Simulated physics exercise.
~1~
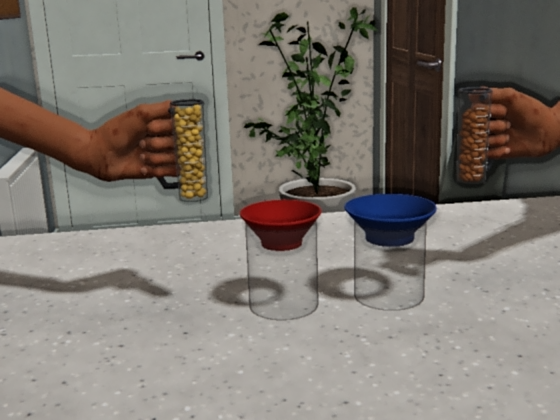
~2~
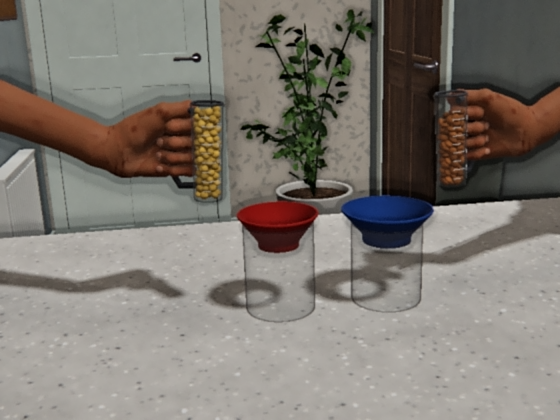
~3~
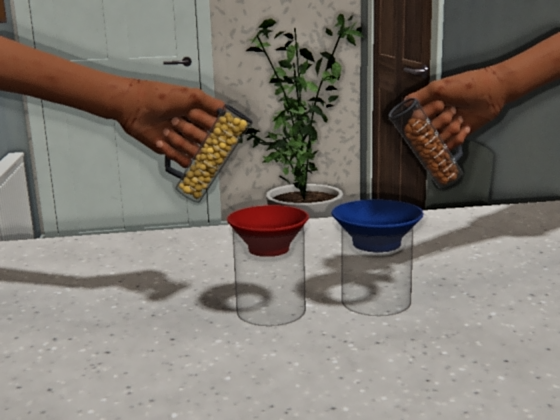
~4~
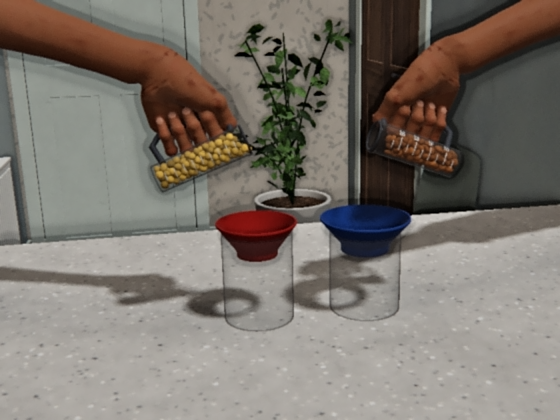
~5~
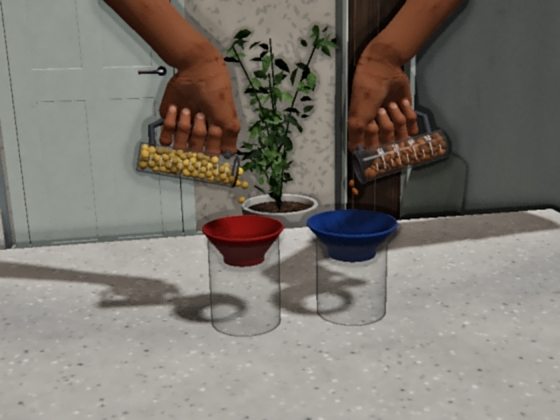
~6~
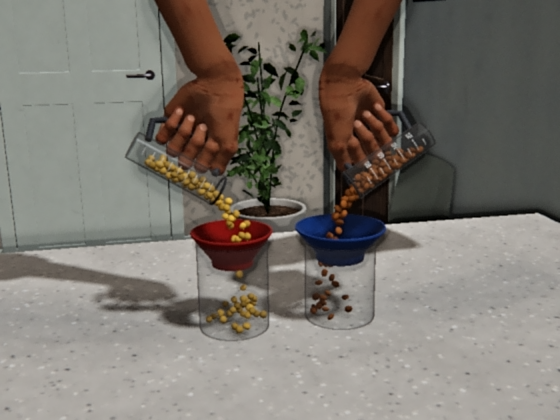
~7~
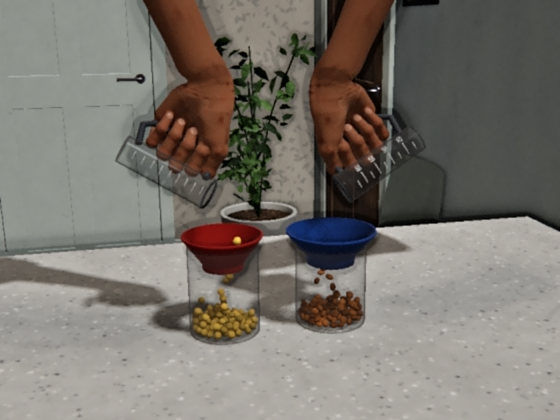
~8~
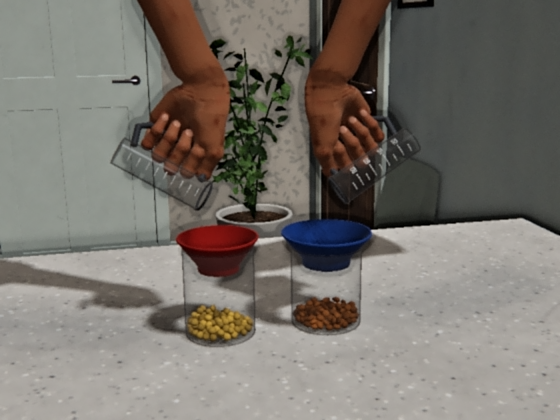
In a room with a pale door, a dark wooden door and a potted plant behind, a speckled light countertop is seen from the front and slightly above. A red funnel on the left and a blue one on the right sit in clear jars, while two hands hold clear cups, the left full of yellow pieces, the right of reddish-brown ones. The hands move inward and tip the cups as the view shifts slightly right. Both loads tumble through the funnels. Finally, the cups hang tilted and empty, both funnels are clear, and all the pieces lie in the jars.
